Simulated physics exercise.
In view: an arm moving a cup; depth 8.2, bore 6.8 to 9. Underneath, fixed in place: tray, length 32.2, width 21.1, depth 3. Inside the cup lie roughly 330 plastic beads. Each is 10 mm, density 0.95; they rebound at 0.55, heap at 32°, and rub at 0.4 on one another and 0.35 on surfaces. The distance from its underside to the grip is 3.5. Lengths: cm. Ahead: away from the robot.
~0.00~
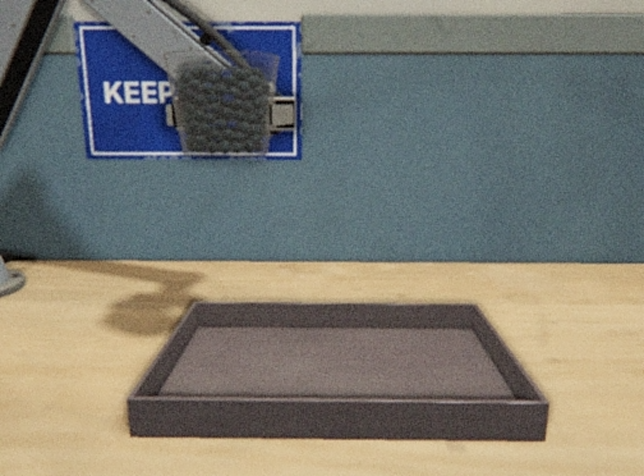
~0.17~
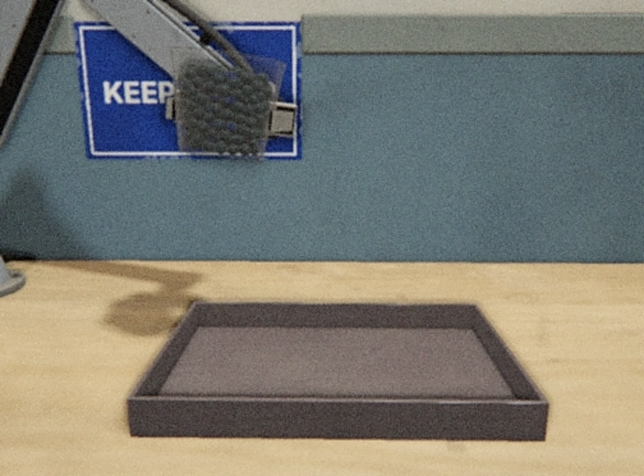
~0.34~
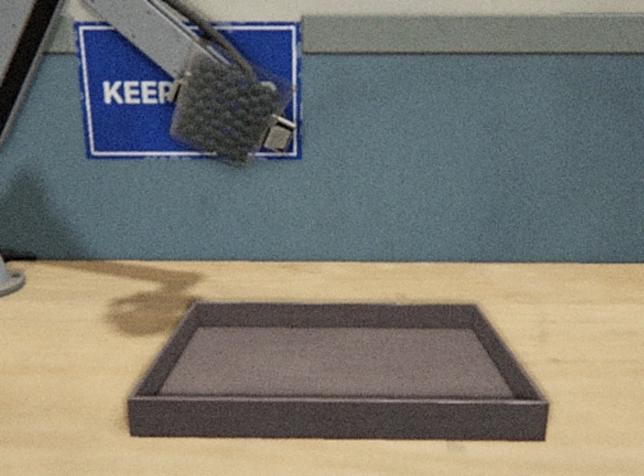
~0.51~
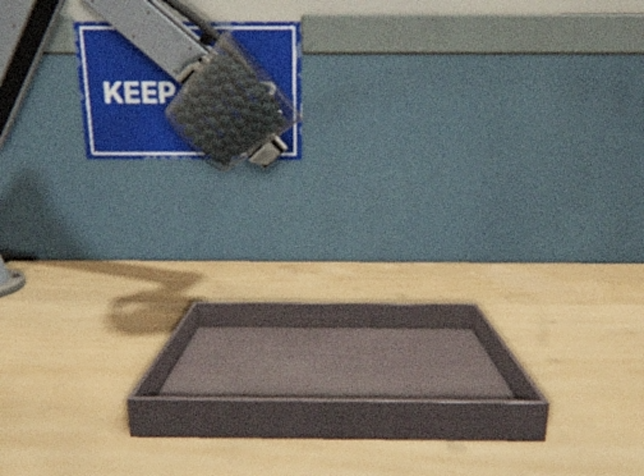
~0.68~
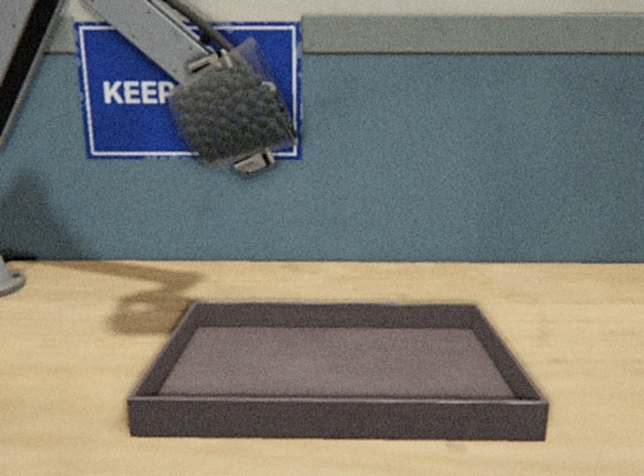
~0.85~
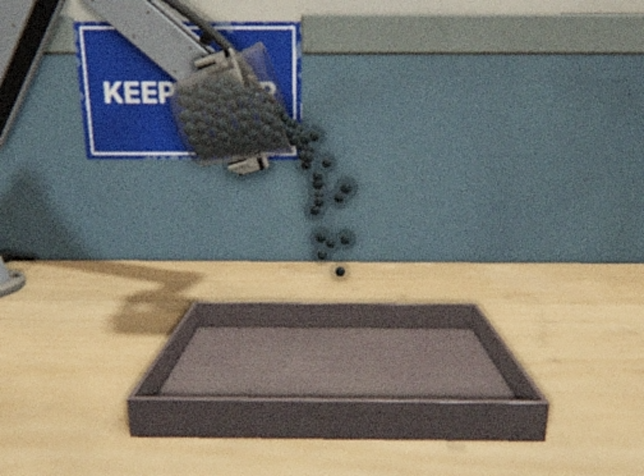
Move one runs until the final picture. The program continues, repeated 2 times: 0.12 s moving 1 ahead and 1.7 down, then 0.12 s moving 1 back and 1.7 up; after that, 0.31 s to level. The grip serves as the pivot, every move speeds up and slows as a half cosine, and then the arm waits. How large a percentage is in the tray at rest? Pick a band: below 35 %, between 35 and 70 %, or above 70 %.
The share falls below 35 %.
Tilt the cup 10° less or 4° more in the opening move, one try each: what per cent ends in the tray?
10 and 35 %.
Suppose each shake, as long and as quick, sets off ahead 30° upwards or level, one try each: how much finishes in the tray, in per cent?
First try about 45 %, second try about 45 %.
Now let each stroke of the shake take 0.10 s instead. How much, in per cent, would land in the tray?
The share would be near 25 %.
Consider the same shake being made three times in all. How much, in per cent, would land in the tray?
It would then be around 30 per cent.
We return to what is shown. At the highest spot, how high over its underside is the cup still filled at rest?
7.5 cm.
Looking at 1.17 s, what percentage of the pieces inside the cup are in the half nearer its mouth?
Something like 45 percent sits in that half.
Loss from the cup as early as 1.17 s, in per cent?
I'd put it at some 20 per cent at that point.
By 1.17 s, tilted 74° forward, highest piece 26 above the table; 272 in the cup, 38 in the tray, 20 in flight or on a rim.
By 1.48 s, tilted 38° forward, highest piece 28 above the table; 246 in the cup, 79 in the tray, 1 on the table or floor, 4 in flight or on a rim.
By 1.84 s, level, highest piece 29 above the table; 244 in the cup, 85 in the tray, 1 on the table or floor.
By 2.89 s, level, highest piece 29 above the table; 244 in the cup, 85 in the tray, 1 on the table or floor.
Final count, 244 in the cup, 85 in the tray, 1 on the table or floor. That is 26 % in the tray.
